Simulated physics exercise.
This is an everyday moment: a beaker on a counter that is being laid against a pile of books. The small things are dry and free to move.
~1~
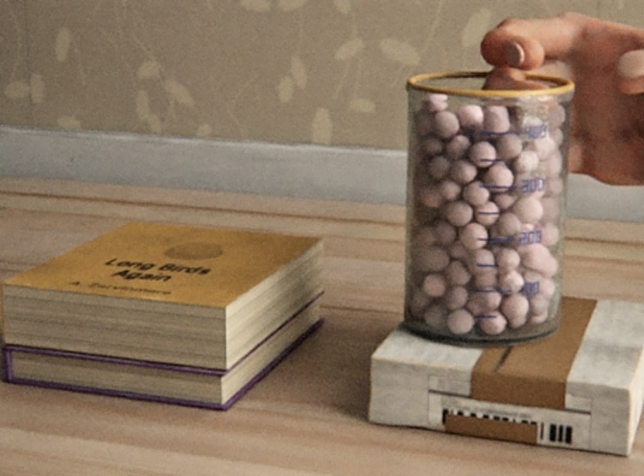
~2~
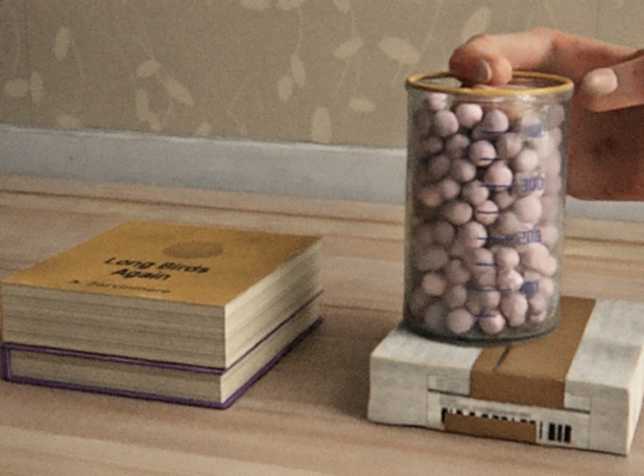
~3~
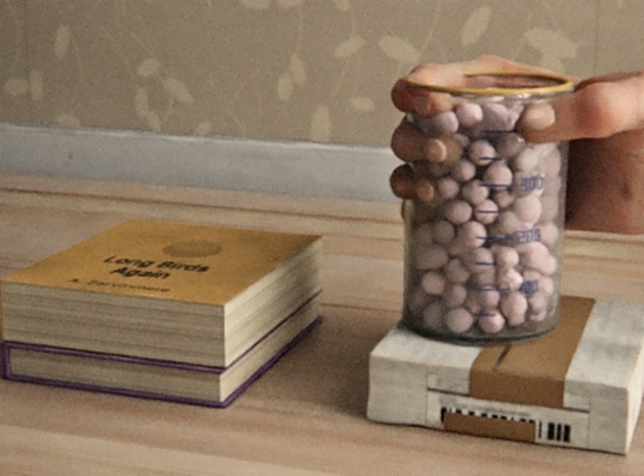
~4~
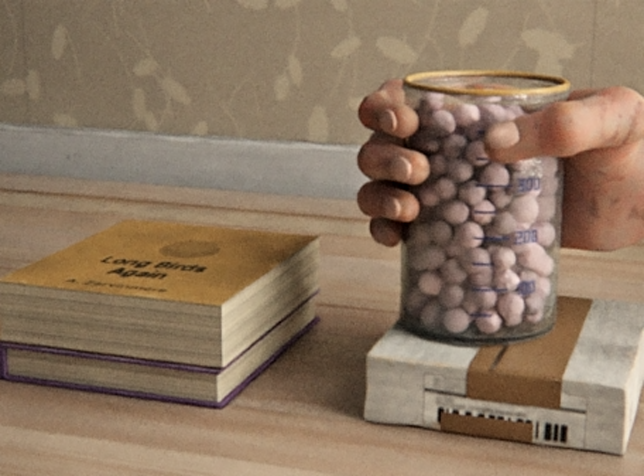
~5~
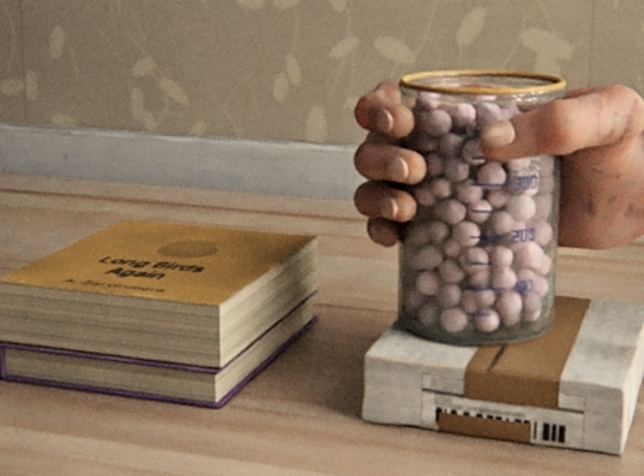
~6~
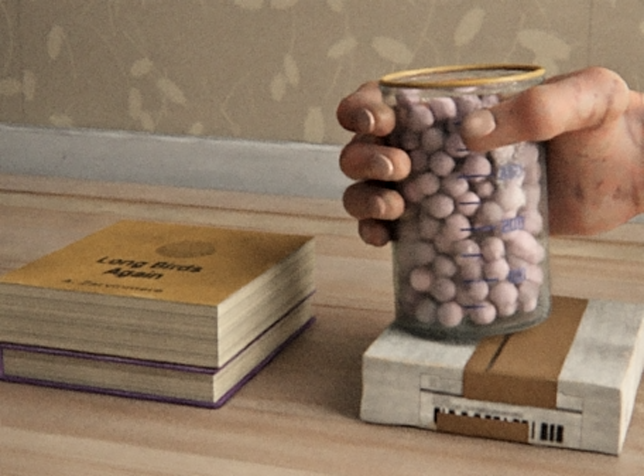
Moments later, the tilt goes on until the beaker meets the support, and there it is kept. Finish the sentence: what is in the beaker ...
... falls out, at least partly.
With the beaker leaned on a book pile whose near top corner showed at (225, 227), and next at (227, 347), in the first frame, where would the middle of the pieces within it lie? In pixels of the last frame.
Roughly at (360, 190) for the first height, and roughly at (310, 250) for the second.
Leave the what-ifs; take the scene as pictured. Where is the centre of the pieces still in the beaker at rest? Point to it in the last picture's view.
The centre lands near (322, 216).
Then, 0.61 s on from there, the beaker leans 29°; everything is still inside.
Then, 1.26 s on from there, the beaker leans 56°; everything is still inside.
Then, 2.03 s on from there, the beaker rests on the book pile at 74°; a small part of the sugar pearls out of it.
In the end, the beaker rests on the book pile at 74°; a small part of the sugar pearls out of it.
